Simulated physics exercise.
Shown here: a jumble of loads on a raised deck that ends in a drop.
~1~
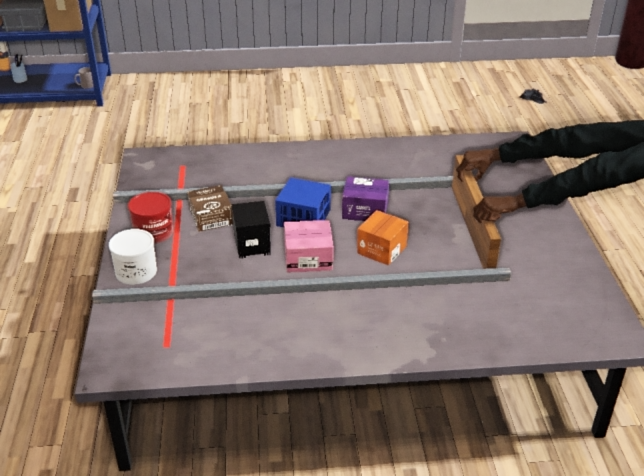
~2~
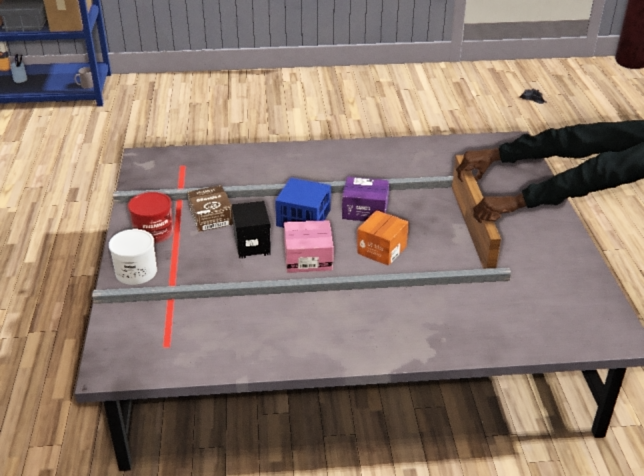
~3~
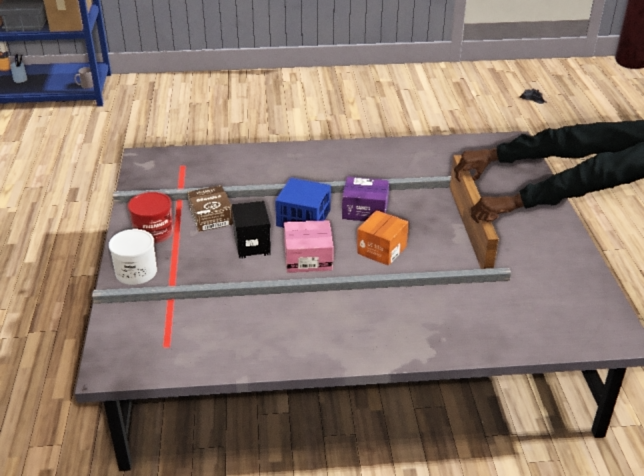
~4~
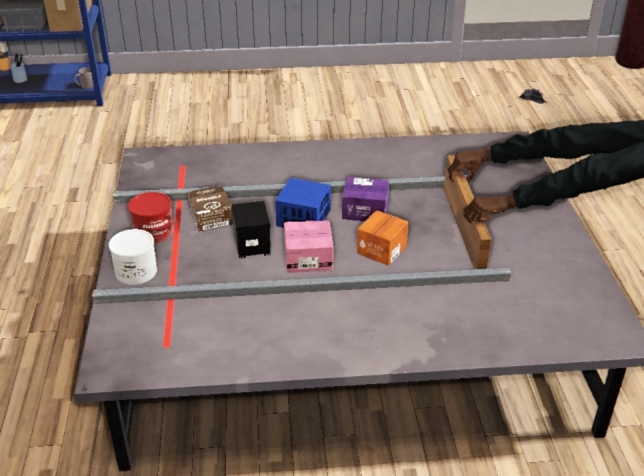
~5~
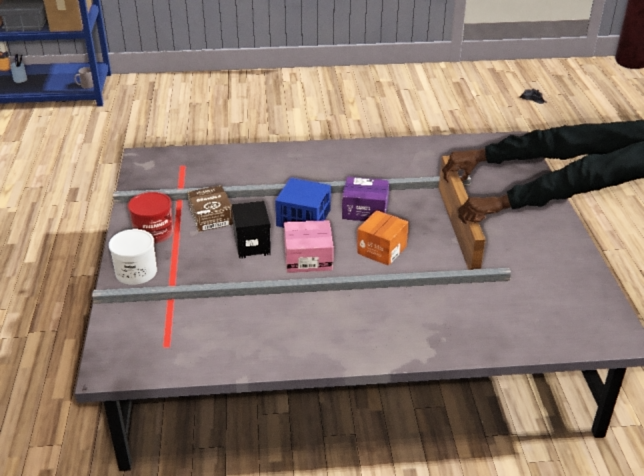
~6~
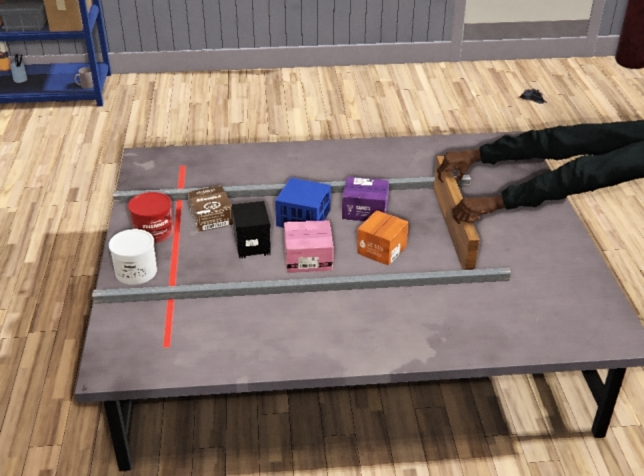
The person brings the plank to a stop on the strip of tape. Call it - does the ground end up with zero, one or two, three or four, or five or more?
The ground ends up with three or four.
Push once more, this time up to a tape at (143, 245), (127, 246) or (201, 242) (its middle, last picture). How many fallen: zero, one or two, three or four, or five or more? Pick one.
Result per tape, in order - 5 or more / at least five / three to four.
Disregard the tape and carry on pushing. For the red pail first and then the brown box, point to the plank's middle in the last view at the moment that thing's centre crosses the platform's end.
Middle: Roughly (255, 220); roughly (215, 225).
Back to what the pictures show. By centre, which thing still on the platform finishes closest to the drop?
Nearest at the end: The blue crate.
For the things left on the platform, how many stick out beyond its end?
Count of overhanging things: 2.
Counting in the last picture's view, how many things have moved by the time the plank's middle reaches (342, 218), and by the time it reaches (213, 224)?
Counting first: 5, next 8.
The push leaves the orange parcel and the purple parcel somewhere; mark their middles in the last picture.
They come to rest around (154, 256) and (155, 212).
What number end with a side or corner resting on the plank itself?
2 of them.
A little later, none off yet; white pail at rest near (134, 257); red pail at rest near (152, 218); brown box at rest near (210, 208).
When it is over, the number that fall off is three or four; down, black tote, brown box, red pail and white pail.
